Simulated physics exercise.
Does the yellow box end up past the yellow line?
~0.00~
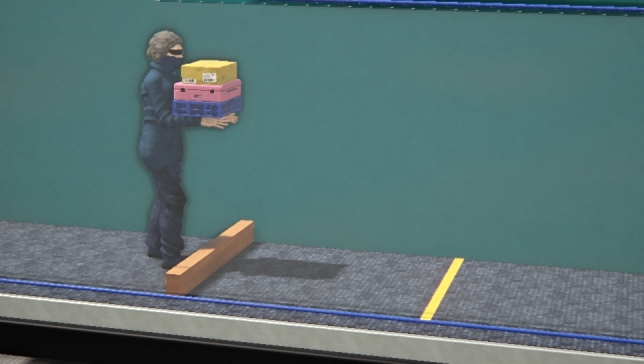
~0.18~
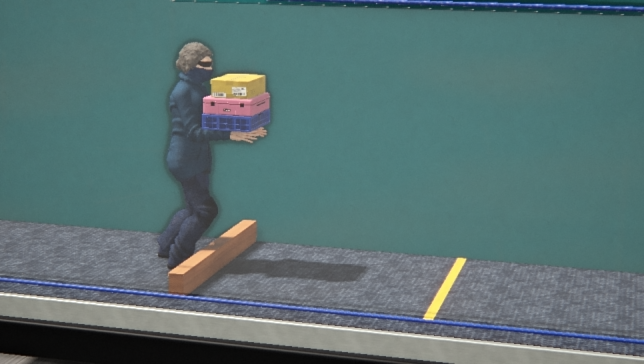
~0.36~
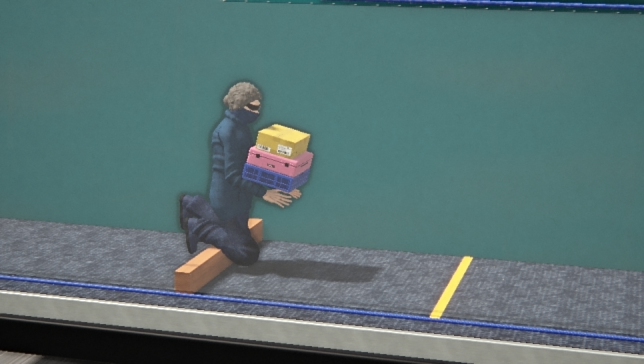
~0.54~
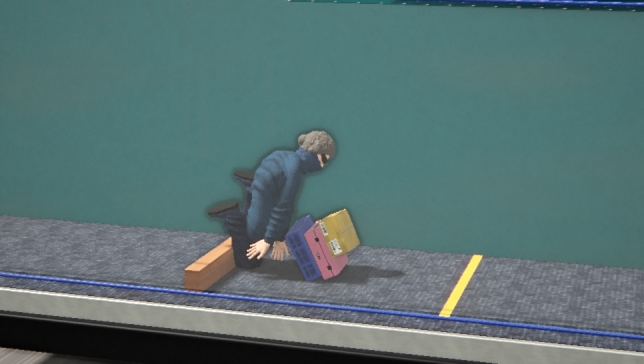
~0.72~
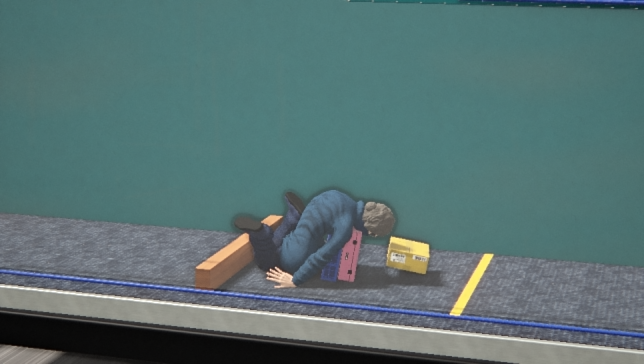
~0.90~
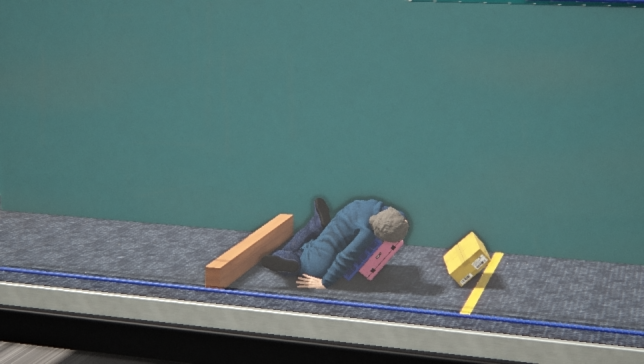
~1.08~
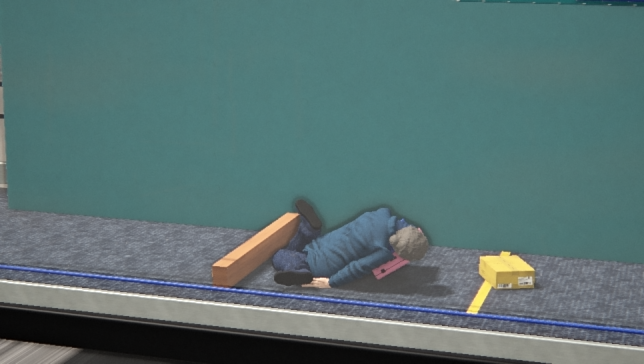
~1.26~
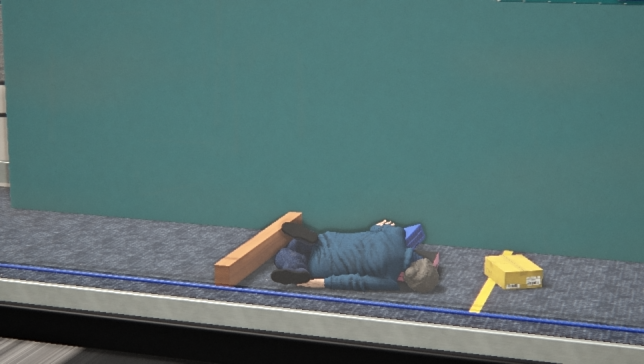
Yes, the yellow box tumbles away from the fallen person and comes to rest with its middle just past the yellow line.
